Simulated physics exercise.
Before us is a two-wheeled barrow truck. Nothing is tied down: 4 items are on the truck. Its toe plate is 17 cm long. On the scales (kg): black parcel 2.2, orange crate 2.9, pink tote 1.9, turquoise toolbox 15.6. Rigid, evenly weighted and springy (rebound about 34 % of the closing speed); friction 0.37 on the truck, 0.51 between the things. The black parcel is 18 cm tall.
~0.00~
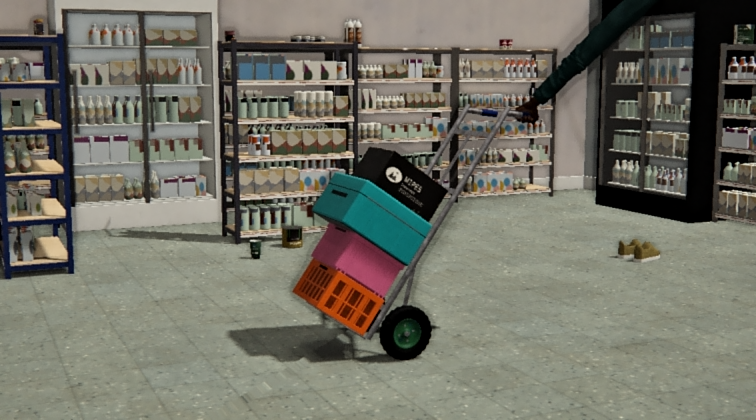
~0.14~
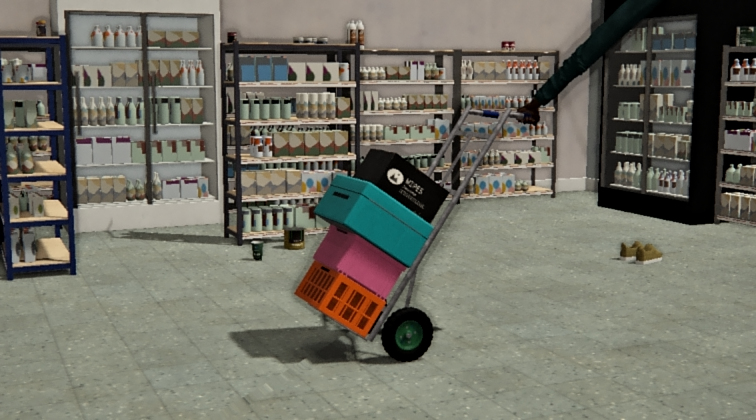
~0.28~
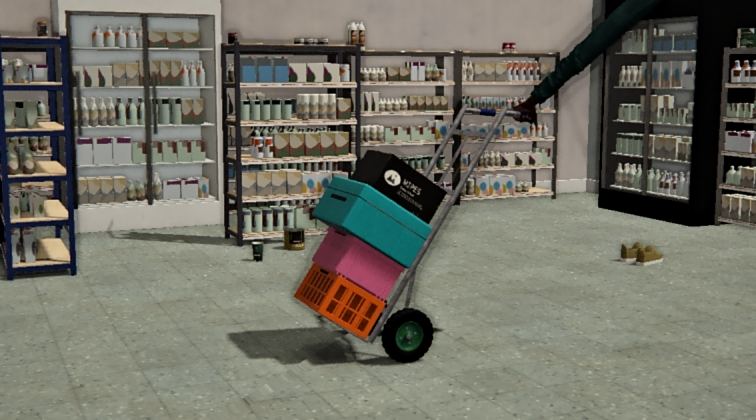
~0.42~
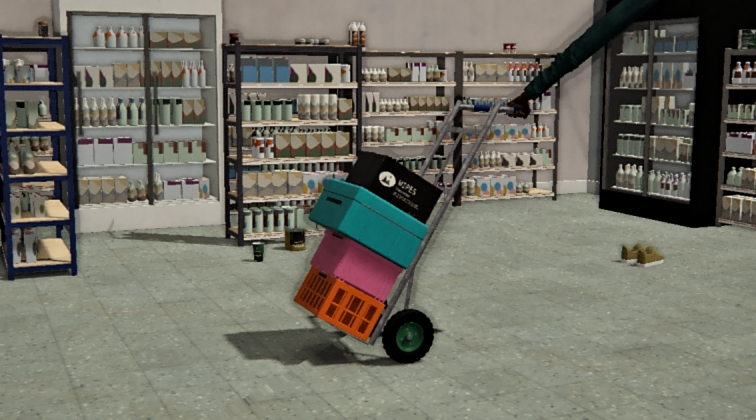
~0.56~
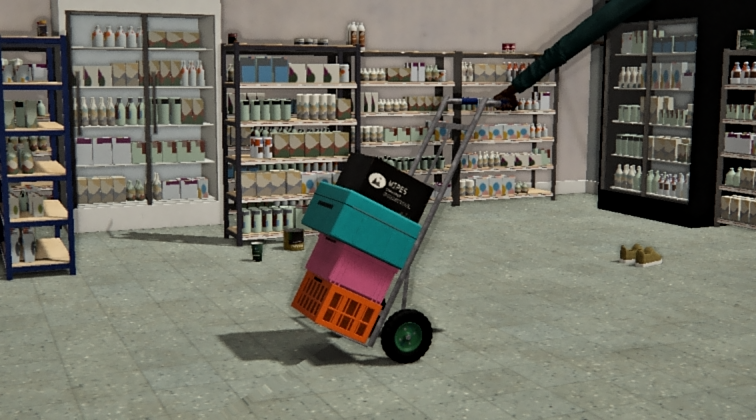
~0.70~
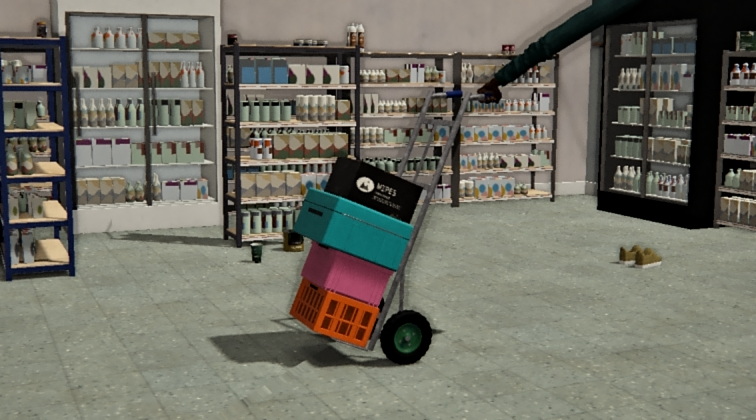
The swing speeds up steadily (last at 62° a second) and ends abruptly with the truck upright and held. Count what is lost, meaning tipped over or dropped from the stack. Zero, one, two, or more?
Tipped or gone: At least three.
Around 1.60 s, truck upright; black parcel tipped 28° against what carries it near (252, 222); orange crate tipped 28° against what carries it near (319, 327); turquoise toolbox tipped 28° against what carries it.
Around 2.00 s, truck upright; black parcel, pink tote and turquoise toolbox now dropped from the stack; orange crate on its side near (281, 331).
Finally (3.5 s), dropped from the stack, black parcel, pink tote and turquoise toolbox; on their side or leaning hard on the truck, orange crate. Final places as that camera would see them, black parcel near (39, 371), orange crate near (284, 333).
